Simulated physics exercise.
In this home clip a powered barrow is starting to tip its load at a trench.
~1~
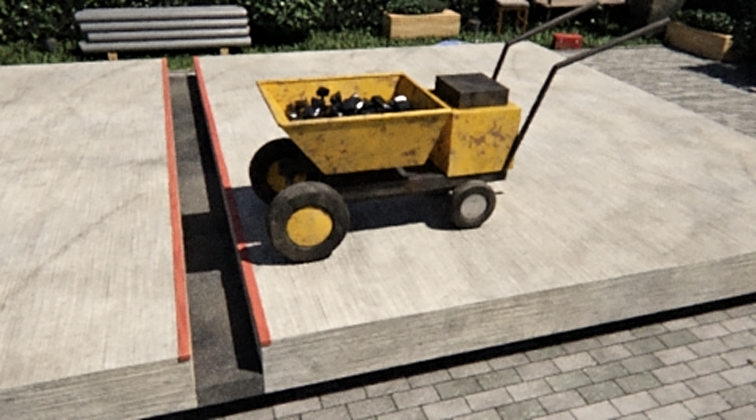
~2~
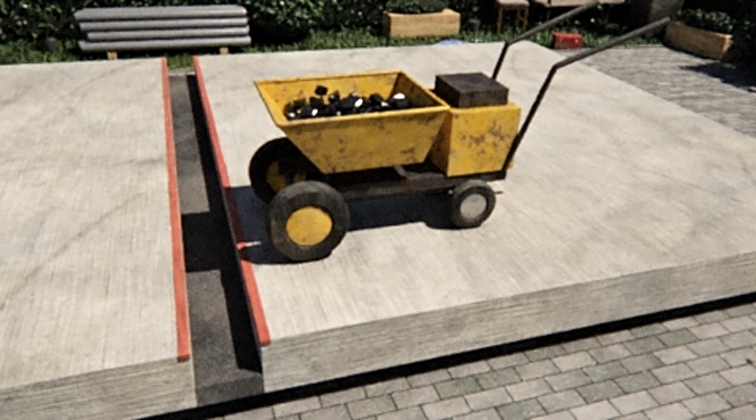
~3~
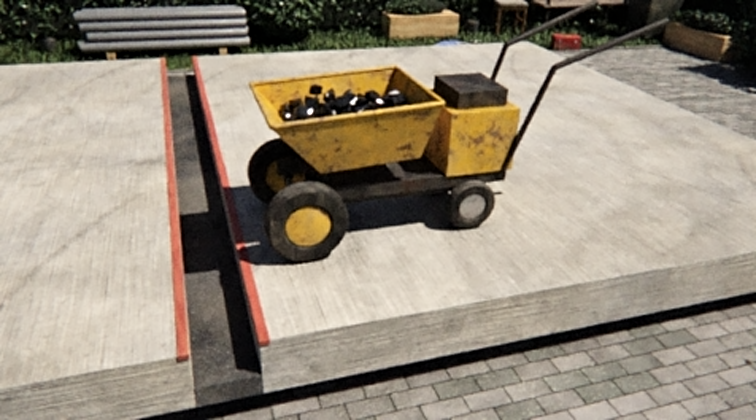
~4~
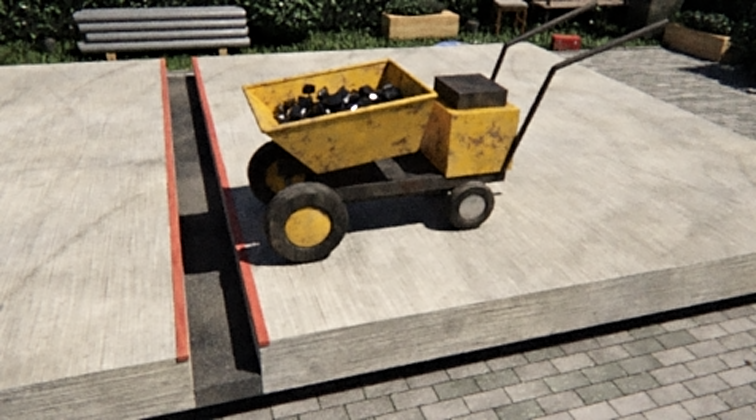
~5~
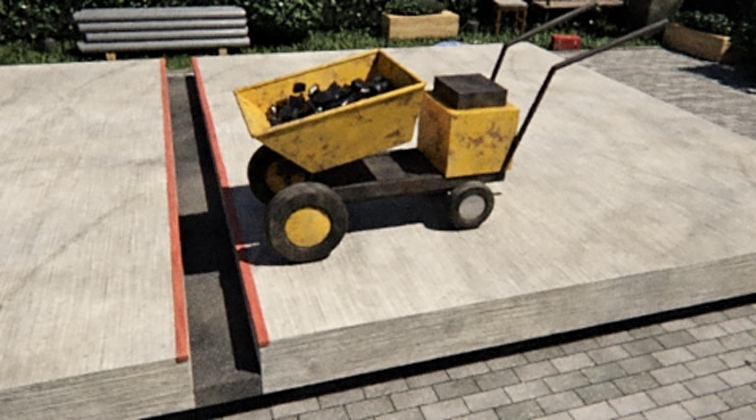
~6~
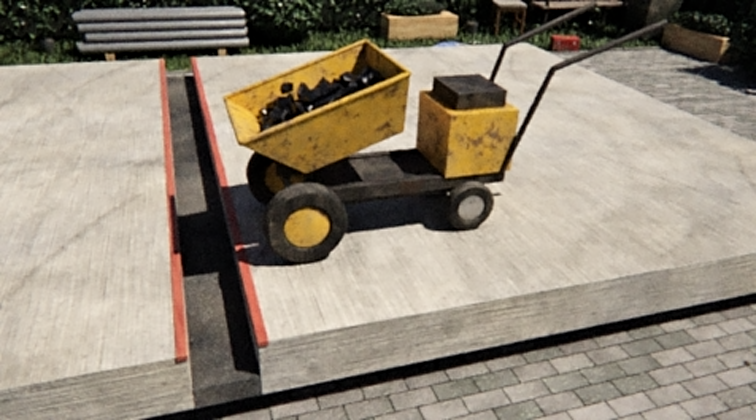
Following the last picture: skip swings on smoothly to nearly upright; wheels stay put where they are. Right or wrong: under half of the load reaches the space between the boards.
Right.
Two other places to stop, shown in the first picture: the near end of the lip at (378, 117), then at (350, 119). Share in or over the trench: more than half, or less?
The bulk / the bulk.
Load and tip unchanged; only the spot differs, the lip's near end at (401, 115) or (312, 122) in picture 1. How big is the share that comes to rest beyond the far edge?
In order: 0 % and 30 %.
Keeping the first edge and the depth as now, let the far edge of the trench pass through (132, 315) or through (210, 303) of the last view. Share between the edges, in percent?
About 80 %, then 0 %.
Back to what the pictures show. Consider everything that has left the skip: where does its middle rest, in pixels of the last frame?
Resting centre, last picture - approx. (135, 247).
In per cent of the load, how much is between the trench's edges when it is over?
Result: Near 25 in a hundred.
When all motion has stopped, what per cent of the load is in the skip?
About 0 %.
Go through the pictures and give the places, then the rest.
In the first frame, lip of the skip (280, 125), level; top of the load (352, 115), lumps of coal; first edge of the trench (255, 295); far edge (181, 307), the trench under half as wide as the skip, and about half as deep as wide.
In the second frame, lip of the skip (278, 125), level; top of the load (350, 114).
In the third frame, lip of the skip (272, 127), tipped barely; top of the load (346, 112).
In the fourth frame, lip of the skip (263, 131), tipped a little; top of the load (359, 109).
In the fifth frame, lip of the skip (253, 136), tipped a little; top of the load (367, 96).
In the sixth frame, lip of the skip (241, 144), tipped clearly; top of the load (353, 97); first edge of the trench (252, 296); far edge (178, 308).
Just after the last frame, skip tipped steeply; every one in the skip.
A moment on, skip tipped right over; the larger part in the skip; just a few in or heaped over the trench; roughly a quarter beyond it; just a few falling.
Further on, skip tipped right over; about a tenth in the skip; about a tenth in or heaped over the trench; the larger part beyond it.
When it is over, skip tipped right over; roughly a quarter in or heaped over the trench; the larger part beyond it.
